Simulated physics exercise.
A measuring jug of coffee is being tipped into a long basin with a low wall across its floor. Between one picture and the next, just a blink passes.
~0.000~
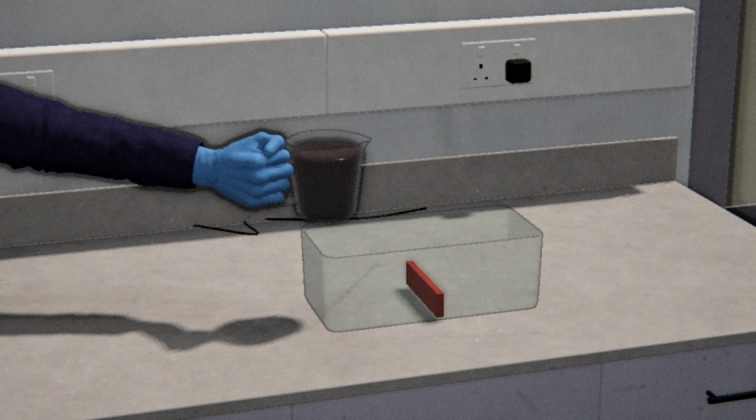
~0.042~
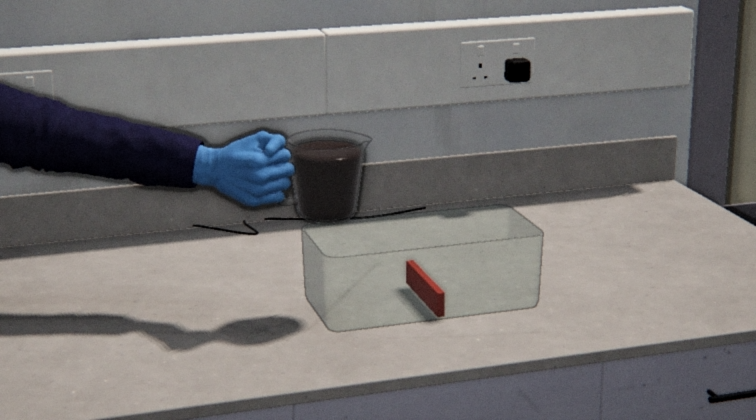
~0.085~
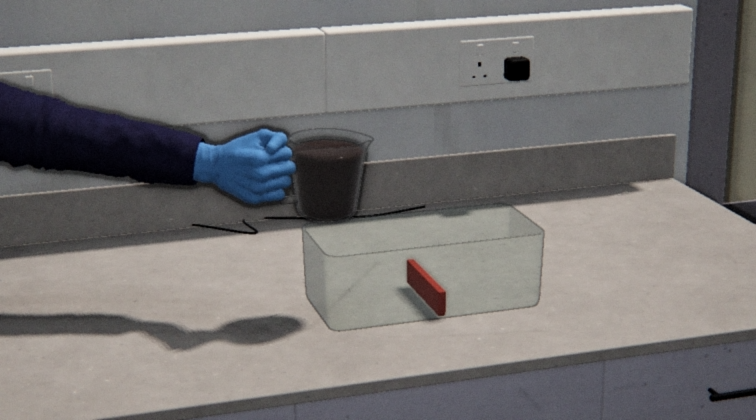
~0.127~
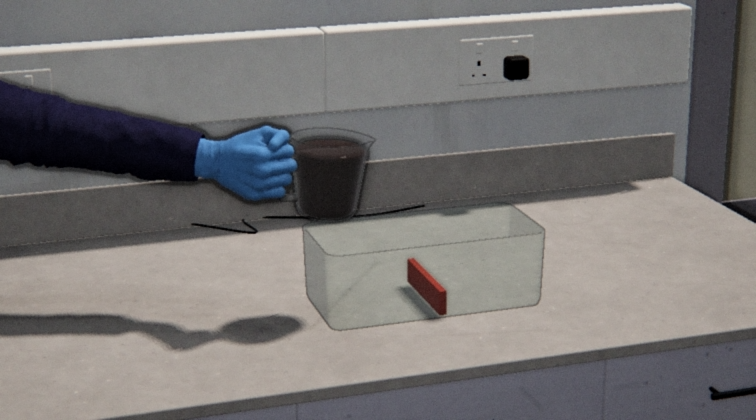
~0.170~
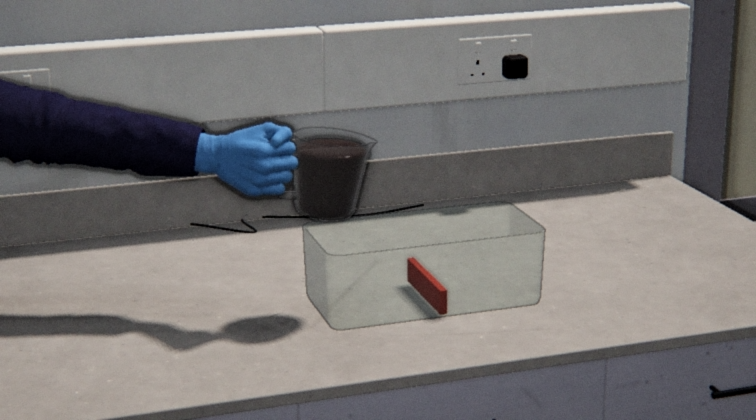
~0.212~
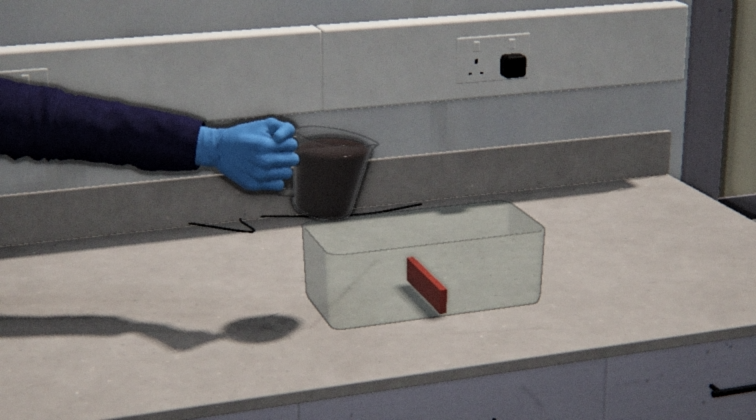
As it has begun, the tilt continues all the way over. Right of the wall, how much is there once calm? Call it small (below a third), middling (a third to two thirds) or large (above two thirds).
Small.
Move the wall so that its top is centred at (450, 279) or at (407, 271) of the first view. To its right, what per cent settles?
In order, near 10 and 60 in a hundred.
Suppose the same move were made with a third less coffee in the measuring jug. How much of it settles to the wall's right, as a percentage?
5 per cent or so.
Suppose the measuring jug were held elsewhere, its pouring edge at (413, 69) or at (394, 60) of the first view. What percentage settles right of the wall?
First try: Near 90 percent; second try: Near 90 percent.
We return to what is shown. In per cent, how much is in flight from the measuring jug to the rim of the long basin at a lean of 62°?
Near 15 parts in a hundred.
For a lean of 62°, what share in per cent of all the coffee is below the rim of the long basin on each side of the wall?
Left: 5 %; right: 0 %.
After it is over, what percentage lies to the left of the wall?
Around 80 percent.
After 0.59 s the tilt is 62° and 79 per cent is still to pour, 6 is left of the wall and 0 right of it.
After 0.86 s the tilt is 91° and 30 per cent is still to pour, 41 is left of the wall and 15 right of it.
After 1.15 s the tilt is 93° and 5 per cent is still to pour, 75 is left of the wall and 16 right of it.
After 1.46 s the tilt is 93° and 1 per cent is still to pour, 81 is left of the wall and 17 right of it.
In the end 82 per cent lies left of the wall, 17 right of it and 1 outside.
